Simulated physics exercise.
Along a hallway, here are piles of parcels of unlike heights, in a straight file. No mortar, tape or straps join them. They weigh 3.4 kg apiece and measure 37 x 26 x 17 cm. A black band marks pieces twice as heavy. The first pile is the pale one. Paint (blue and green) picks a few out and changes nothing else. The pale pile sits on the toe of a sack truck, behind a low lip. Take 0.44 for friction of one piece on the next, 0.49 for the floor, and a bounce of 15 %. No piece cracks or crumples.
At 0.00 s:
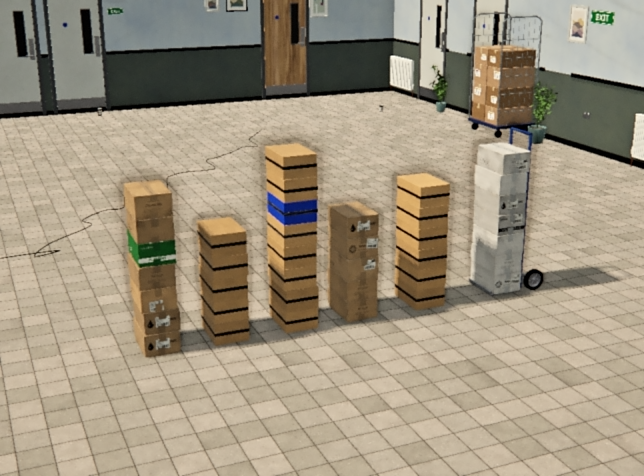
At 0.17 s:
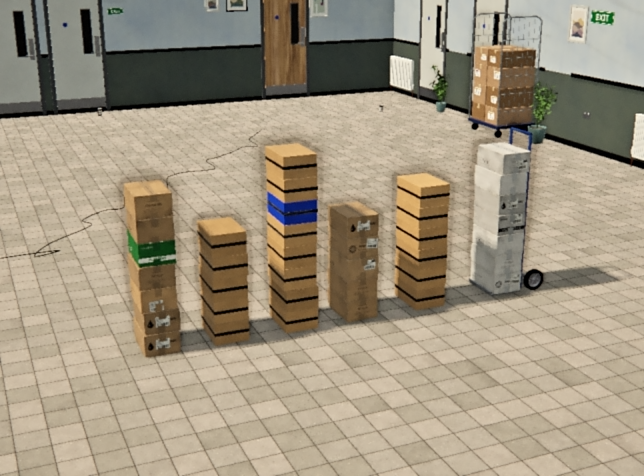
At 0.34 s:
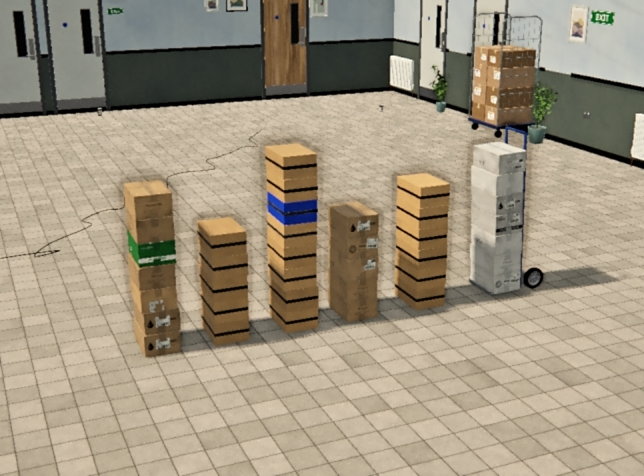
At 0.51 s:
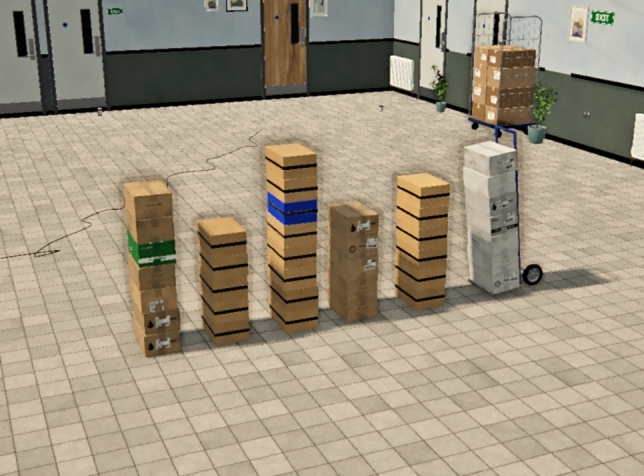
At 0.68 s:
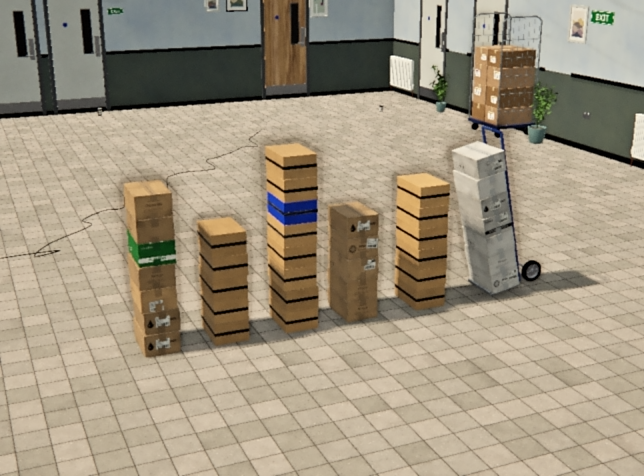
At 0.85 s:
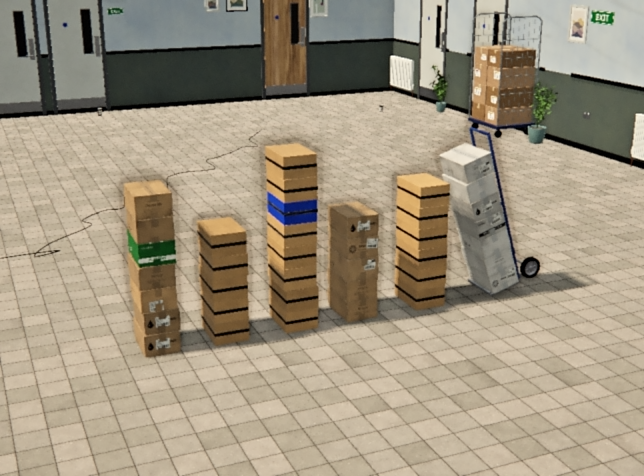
A white stack of boxes on a hand truck slowly leaned left toward a row of five brown stacks, its upper boxes tilting along with the frame, while the other stacks stayed still.
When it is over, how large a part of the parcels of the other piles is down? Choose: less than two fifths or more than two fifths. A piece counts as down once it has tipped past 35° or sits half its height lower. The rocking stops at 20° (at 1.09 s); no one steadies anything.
Ending down: Fewer than two in five.
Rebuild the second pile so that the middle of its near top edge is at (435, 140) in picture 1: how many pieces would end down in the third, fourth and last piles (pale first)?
In that case third 0, fourth 0, last 0.
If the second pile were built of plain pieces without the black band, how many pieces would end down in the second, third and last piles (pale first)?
Then second 6, third 0, last 0.
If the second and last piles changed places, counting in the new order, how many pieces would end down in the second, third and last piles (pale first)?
In that case second 7, third 4, last 6.
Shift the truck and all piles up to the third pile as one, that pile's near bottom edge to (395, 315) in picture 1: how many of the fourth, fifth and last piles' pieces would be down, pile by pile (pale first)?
In that case fourth 0, fifth 0, last 0.
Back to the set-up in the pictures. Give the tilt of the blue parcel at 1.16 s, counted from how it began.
About 0°.
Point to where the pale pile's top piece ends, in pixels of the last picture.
Near (441, 172).
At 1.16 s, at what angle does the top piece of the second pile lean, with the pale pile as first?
About 0°.
After 0.96 s, 0 of the pale pile down; none of the 31 other parcels down.
After 1.16 s, 0 of the pale pile down; none of the 31 other parcels down, 1 disturbed.
In the end (2.1 s), 0 of the pale pile down; none of the 31 other parcels down, 4 disturbed; green parcel unmoved; blue parcel unmoved. That is 0 per cent. From the last view, middles, green parcel near (151, 246), blue parcel near (292, 206).
